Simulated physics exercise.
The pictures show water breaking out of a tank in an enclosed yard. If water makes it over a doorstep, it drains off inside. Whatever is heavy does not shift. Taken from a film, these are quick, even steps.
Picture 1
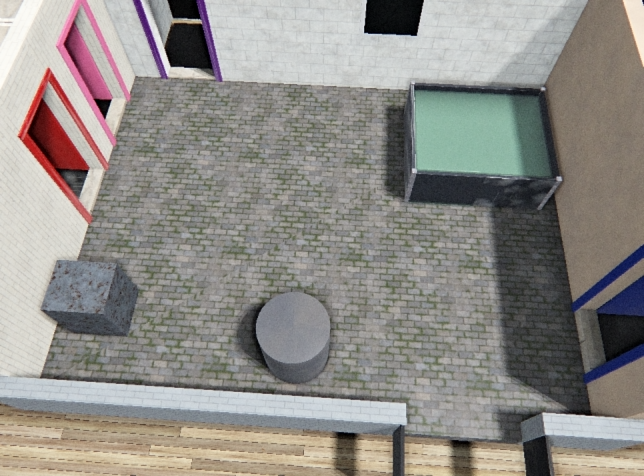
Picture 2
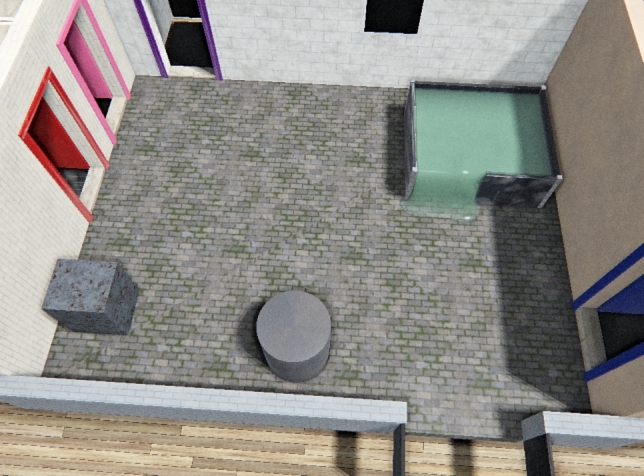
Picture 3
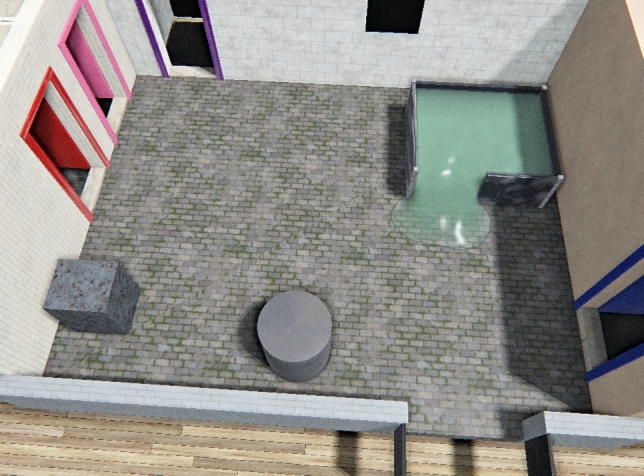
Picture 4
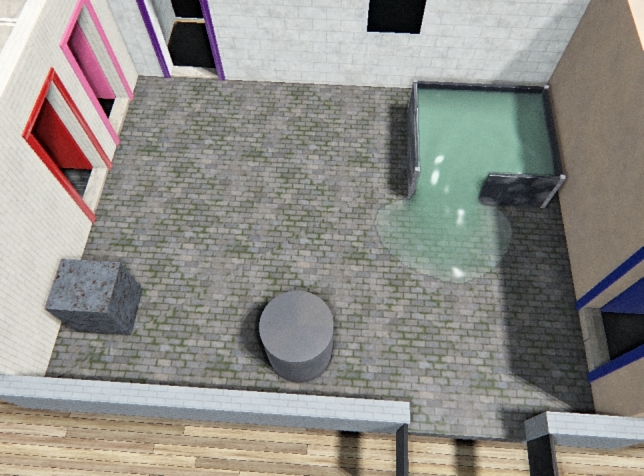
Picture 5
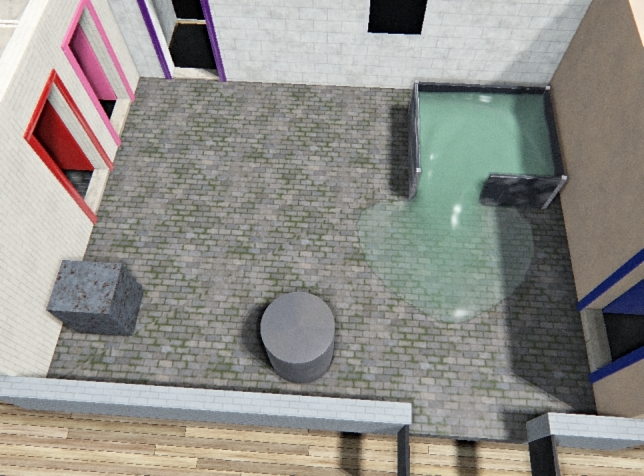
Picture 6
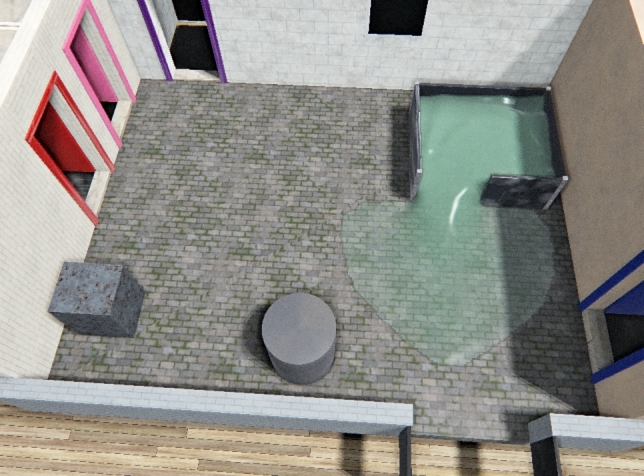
In a walled, paved yard, a tank of green water opened along its front left side, and the water poured through the gap and spread across the paving in a widening, rounded sheet.
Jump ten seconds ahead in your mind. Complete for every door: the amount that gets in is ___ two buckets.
Purple door: At most; pink door: At most; red door: At most; blue door: At most.
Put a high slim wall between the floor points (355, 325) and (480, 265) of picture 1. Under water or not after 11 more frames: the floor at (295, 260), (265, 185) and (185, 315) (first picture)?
In turn: Awash, dry, under water.
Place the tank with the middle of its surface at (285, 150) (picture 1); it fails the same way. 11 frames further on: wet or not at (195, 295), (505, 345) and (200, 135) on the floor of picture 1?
The first spot ends up sodden, the second left untouched and the third left untouched.
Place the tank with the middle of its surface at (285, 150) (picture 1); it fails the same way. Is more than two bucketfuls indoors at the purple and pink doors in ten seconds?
Purple door exceeds it, pink door falls short.
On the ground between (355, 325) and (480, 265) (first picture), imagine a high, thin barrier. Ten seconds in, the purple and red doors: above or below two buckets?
Purple overshoots, red overshoots.
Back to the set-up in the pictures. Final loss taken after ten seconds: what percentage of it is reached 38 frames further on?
Near 75 in a hundred.
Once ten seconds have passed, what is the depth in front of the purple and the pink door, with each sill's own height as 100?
Respectively about 90 and 40 per cent.
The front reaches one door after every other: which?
Answer - the door marked purple.
A moment on, water covers 30 % of the floor; the purple door not reached, the pink door not reached, the red door not reached, the blue door wet at the sill, nothing in.
Next, water covers 40 % of the floor; the purple door not reached, the pink door not reached, the red door not reached, the blue door wet at the sill, nothing in.
Then, water covers 45 % of the floor; the purple door not reached, the pink door not reached, the red door not reached, the blue door wet at the sill, nothing in.
Later, water covers 60 % of the floor; the purple door not reached, the pink door wet at the sill, nothing in, the red door wet at the sill, nothing in, the blue door wet at the sill, nothing in.
In the end, water covers 80 % of the floor; the purple door wet at the sill, nothing in, the pink door wet at the sill, nothing in, the red door wet at the sill, nothing in, the blue door wet at the sill, nothing in.
